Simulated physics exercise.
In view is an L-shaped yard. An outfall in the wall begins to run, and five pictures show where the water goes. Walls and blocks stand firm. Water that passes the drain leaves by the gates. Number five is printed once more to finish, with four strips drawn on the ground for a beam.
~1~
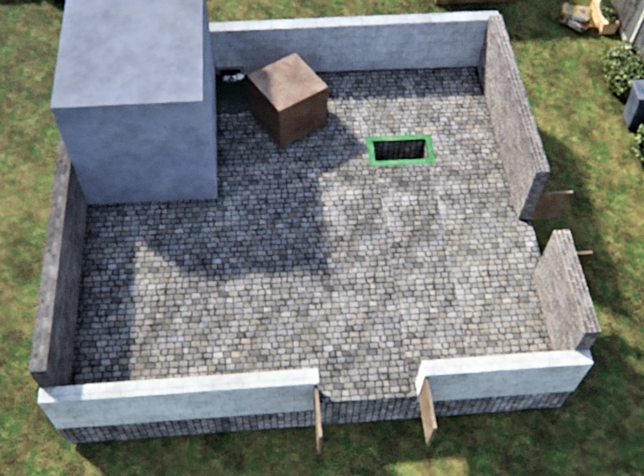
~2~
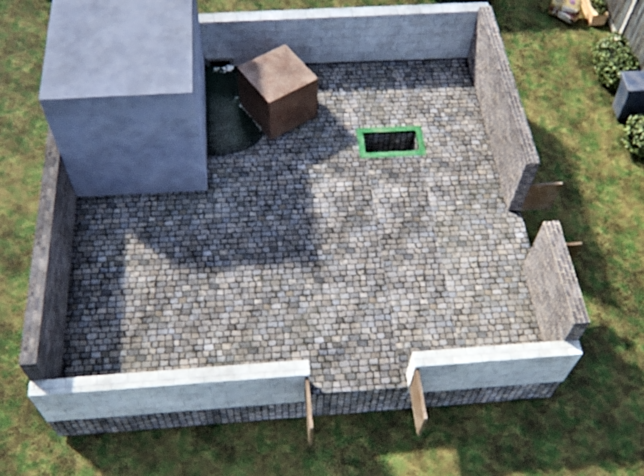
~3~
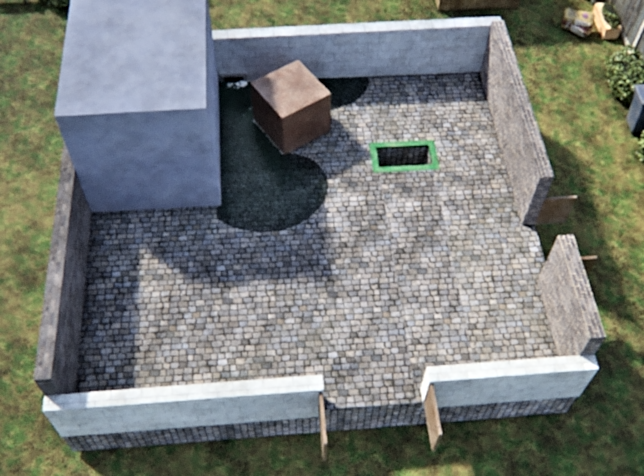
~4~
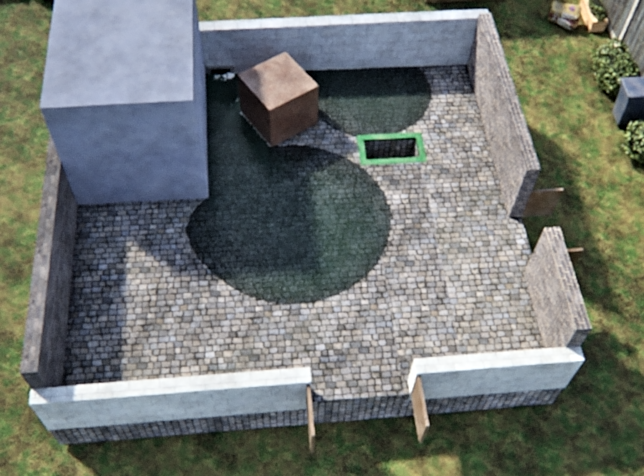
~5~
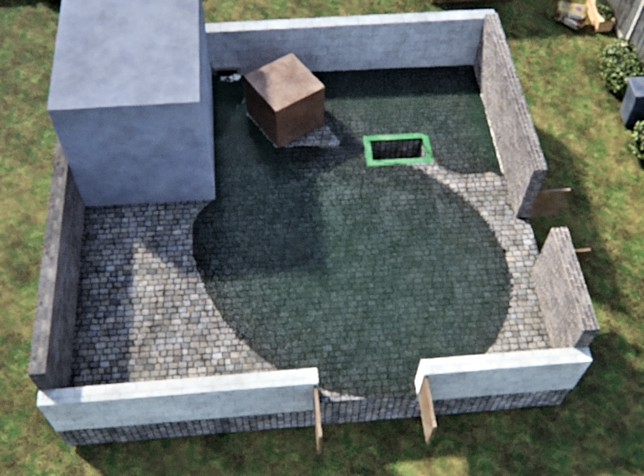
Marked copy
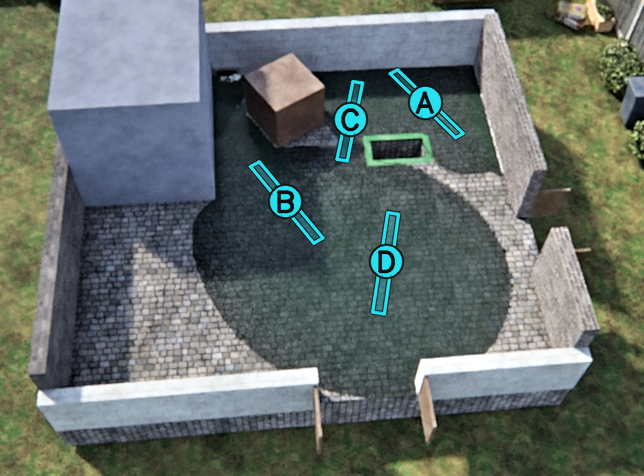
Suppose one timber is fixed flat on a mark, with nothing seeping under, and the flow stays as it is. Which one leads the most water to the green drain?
Take A.
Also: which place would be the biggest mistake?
Here it is place C.
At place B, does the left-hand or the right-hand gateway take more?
The right gate.
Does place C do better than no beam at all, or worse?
It is worse.
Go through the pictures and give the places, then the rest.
In the first picture, outfall at (231, 71); green drain at (401, 150); open gate at (525, 247); open gate at (367, 386); front seen at (234, 103), 2 % of the ground wet; green drain still dry.
In the second picture, front seen at (216, 149), 6 % of the ground wet; green drain still dry.
In the third picture, front seen at (307, 216), 14 % of the ground wet; green drain still dry.
In the fourth picture, front seen at (310, 297), 34 % of the ground wet; green drain still dry.
In the fifth picture, front seen at (495, 327), 64 % of the ground wet; green drain taking water.
On the marked copy, A from (393, 71) to (459, 135); B from (254, 164) to (318, 240); C from (342, 160) to (357, 82); D from (378, 313) to (393, 213).
If A is chosen, about 18 % of the stream goes into the green drain, about 80 % out by the gates.
If B is chosen, about 13 % of the stream goes into the green drain, about 84 % out by the gates.
If C is chosen, next to none of the stream goes into the green drain, about 97 % out by the gates.
If D is chosen, about 12 % of the stream goes into the green drain, about 86 % out by the gates.
